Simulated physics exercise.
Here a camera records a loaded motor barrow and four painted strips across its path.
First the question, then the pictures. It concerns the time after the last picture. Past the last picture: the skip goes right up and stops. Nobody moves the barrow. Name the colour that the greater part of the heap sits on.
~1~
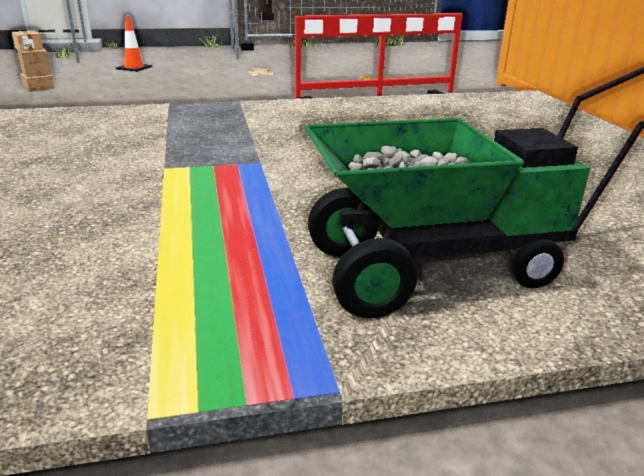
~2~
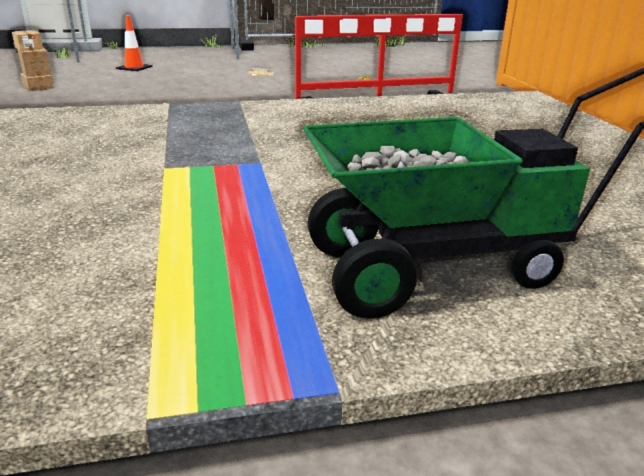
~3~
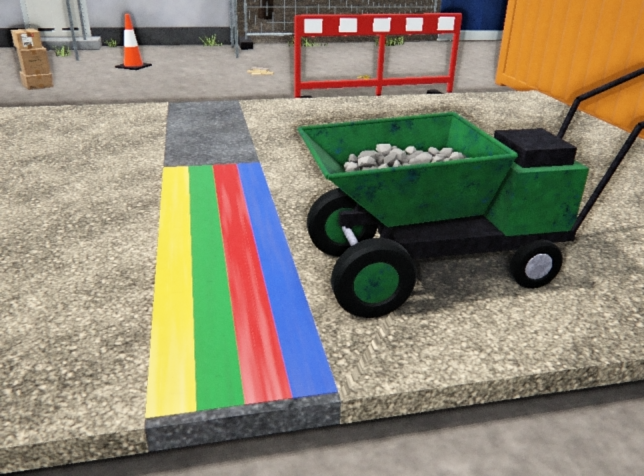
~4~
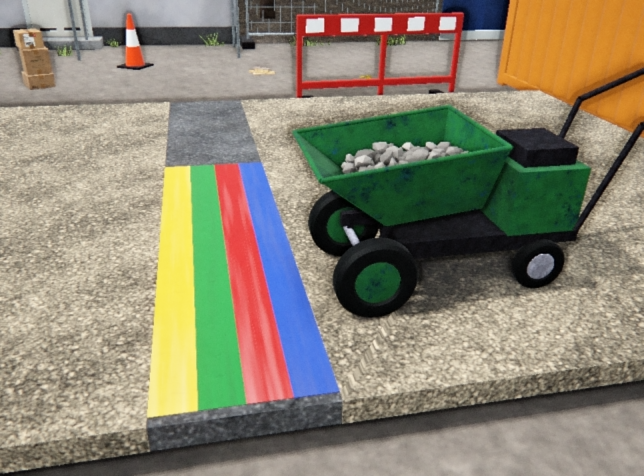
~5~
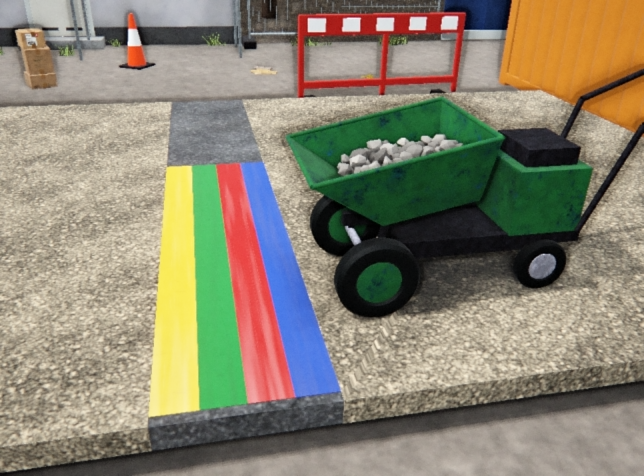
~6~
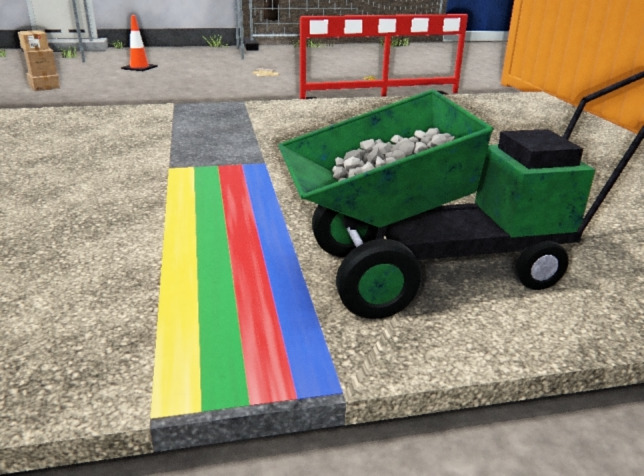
Green.
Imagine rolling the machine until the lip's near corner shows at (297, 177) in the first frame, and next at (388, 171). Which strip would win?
Spot 1 - that yellow strip; spot 2 - red.
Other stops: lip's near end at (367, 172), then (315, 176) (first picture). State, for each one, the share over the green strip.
The first stopping place yields 30 % and the other yields 30 %.
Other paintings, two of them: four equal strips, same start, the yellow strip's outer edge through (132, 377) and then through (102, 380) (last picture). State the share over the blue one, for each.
Close to 0 percent, and close to 0 percent.
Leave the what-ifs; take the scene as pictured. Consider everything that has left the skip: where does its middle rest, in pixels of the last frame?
Roughly at pixel (205, 290).
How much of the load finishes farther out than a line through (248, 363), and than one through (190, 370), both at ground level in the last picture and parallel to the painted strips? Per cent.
First 80 in a hundred, second 30 in a hundred.
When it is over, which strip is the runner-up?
The runner-up is the yellow one.
Soon, skip tipped steeply; all in the skip.
A while on, skip tipped right over; about two thirds in the skip; a small part over the red strip; about a quarter over the green strip; a stray few over the yellow strip; a stray few off the paint.
Towards the end, skip tipped right over; a small part in the skip; a small part over the red strip; about a third over the green strip; about a quarter over the yellow strip; a small part off the paint.
Finally, skip tipped right over; a small part in the skip; none over the blue strip; a small part over the red strip; about a third over the green strip; about a quarter over the yellow strip; a small part off the paint.
